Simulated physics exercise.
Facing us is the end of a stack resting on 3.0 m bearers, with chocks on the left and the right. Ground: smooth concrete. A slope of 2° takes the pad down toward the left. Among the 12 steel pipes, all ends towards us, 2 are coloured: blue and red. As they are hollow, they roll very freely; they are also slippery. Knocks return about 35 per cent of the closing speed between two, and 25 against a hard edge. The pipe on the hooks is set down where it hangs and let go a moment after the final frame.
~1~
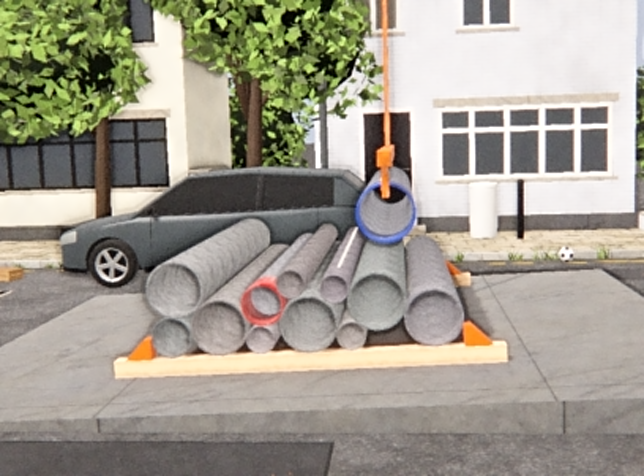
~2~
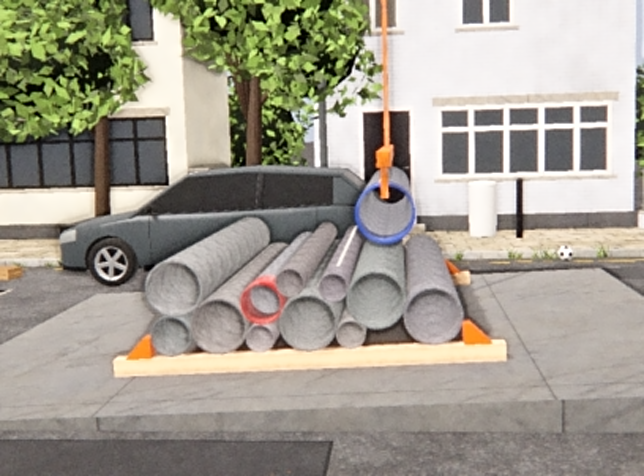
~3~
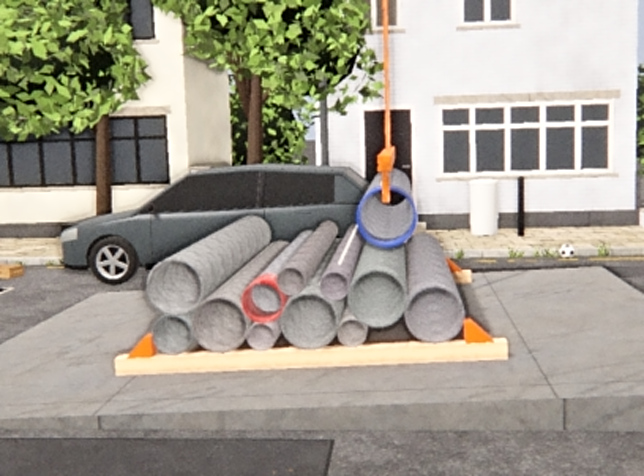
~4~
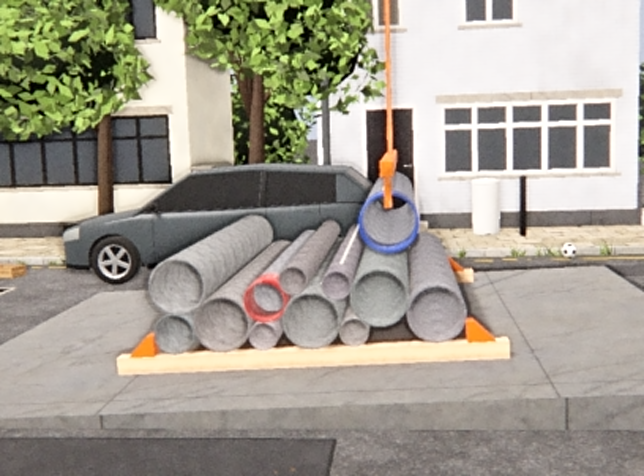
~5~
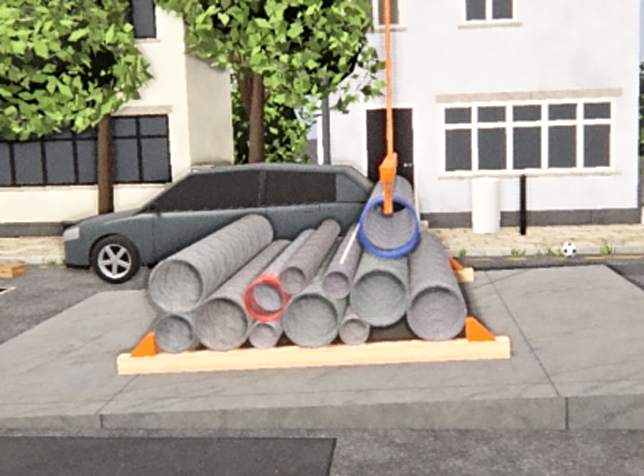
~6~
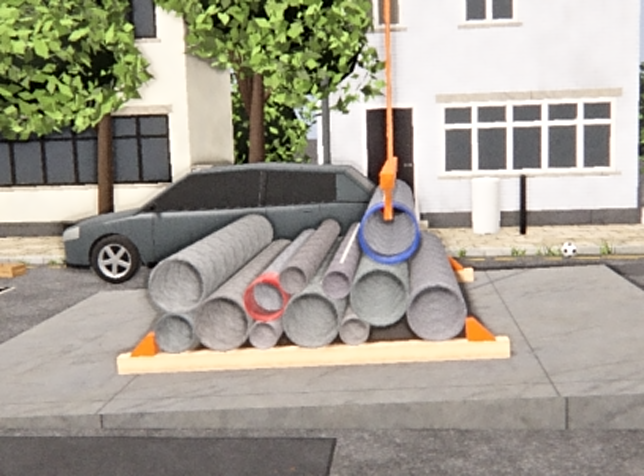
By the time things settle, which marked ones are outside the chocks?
Once it settles, the blue one tumbles away while the red one is kept back.
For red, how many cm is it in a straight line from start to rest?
For red, around 0.
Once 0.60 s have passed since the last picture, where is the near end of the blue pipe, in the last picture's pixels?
(415, 250), roughly.
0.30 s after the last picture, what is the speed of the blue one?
It's travelling at about 0.3 m/s.
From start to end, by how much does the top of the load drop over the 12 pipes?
55 cm.
Then, 0.30 s past the sixth picture, blue is up on others, 50 cm inside the right chock, rolling right; red is up on others, 90 cm inside the left chock; 0 past a chock so far.
Then, 0.60 s past the sixth picture, blue is up on others, 35 cm inside the right chock, rolling right; red as before; 0 past a chock so far.
Then, 0.90 s past the sixth picture, blue is up on others, 15 cm inside the right chock, rolling right; red as before; 0 past a chock so far.
Then, 1.30 s past the sixth picture, blue is beyond the right chock, rolling right; red as before; 1 past a chock so far.
Finally (2.40 s after the last picture), blue is beyond the right chock; red is up on others, 90 cm inside the left chock; 1 past a chock so far.
